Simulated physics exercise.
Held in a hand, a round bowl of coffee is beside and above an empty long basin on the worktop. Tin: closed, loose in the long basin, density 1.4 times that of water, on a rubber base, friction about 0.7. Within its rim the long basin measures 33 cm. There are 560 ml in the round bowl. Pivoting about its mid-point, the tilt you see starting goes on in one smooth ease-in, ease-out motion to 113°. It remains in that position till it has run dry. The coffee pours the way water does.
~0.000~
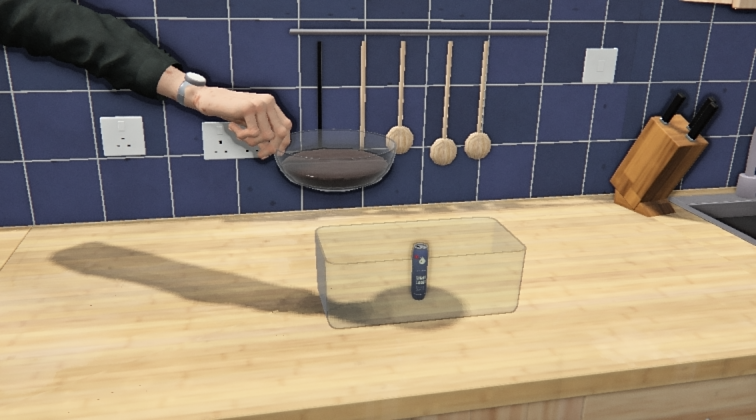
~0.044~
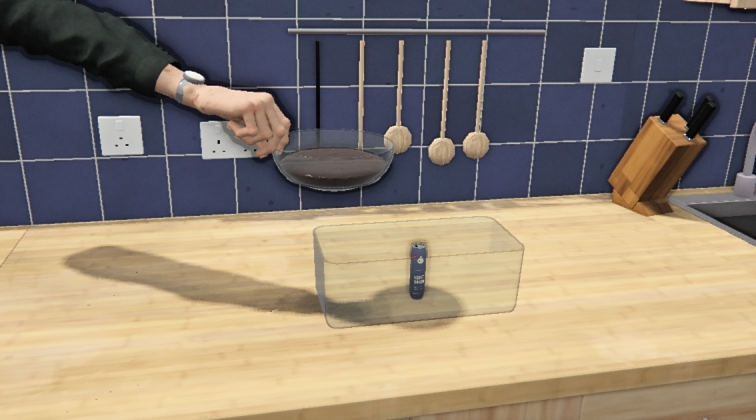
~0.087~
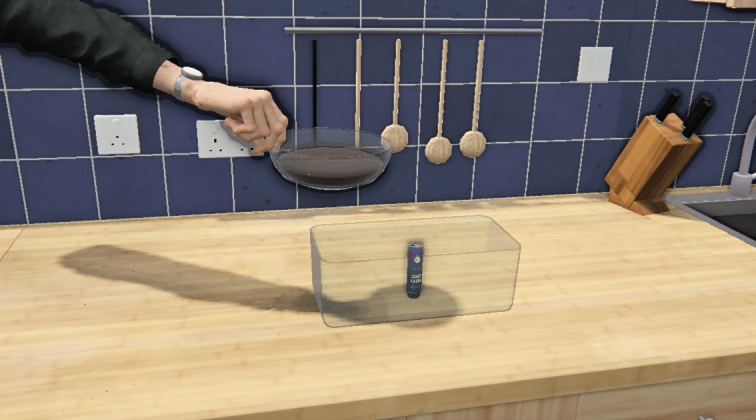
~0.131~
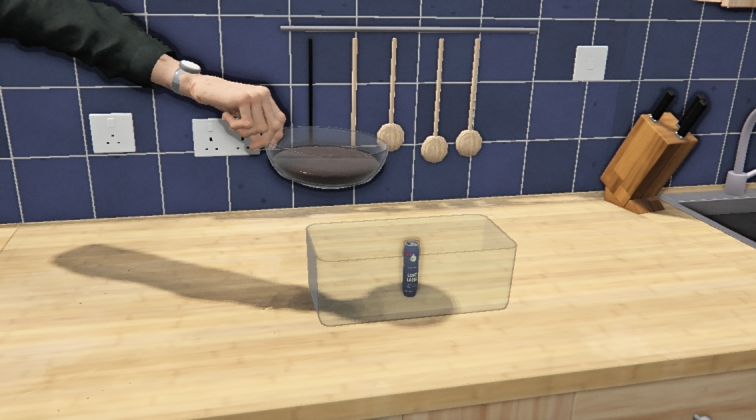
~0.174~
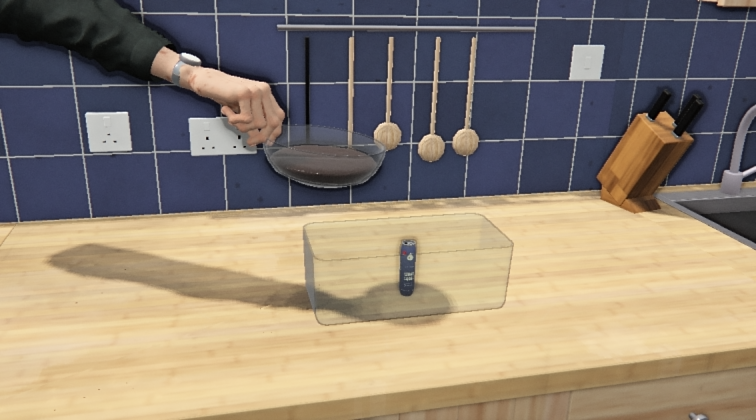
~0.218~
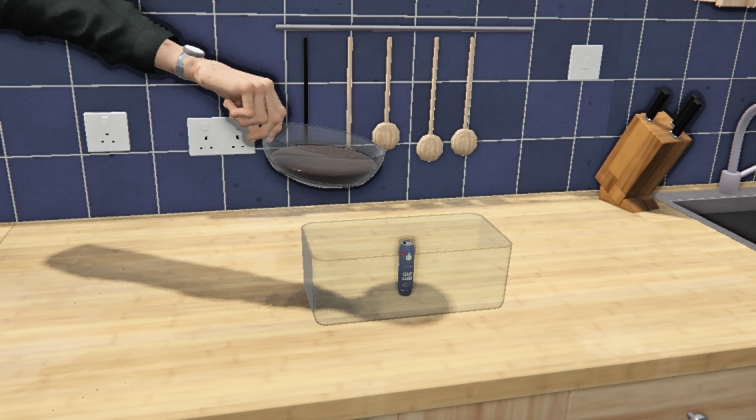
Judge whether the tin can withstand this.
Most likely it will not capsize.
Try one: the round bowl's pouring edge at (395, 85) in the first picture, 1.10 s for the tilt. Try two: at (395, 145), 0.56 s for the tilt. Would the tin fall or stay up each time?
Try 1: Still standing; try 2: Tipped over.
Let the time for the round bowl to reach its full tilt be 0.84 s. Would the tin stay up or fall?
Then the tin does not tip.
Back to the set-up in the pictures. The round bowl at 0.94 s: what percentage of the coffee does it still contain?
Around 0 in a hundred is still there.
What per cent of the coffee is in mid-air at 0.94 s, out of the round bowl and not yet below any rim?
3 per cent or so.
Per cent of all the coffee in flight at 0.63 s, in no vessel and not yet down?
Some 44 % is the figure.
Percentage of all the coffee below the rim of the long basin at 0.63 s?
26 %, give or take.
Then, 0.63 s in, the tilt is 70° and 31 per cent is still to pour; the tin stands where it began.
Then, 0.94 s in, the tilt is 107° and 0 per cent is still to pour; the tin stands where it began.
Then, 1.25 s in, the tilt is 113° and 0 per cent is still to pour; the tin stands where it began.
Then, 1.60 s in, the tilt is 113° and 0 per cent is still to pour; the tin stands where it began.
Finally, the tin stands where it began.
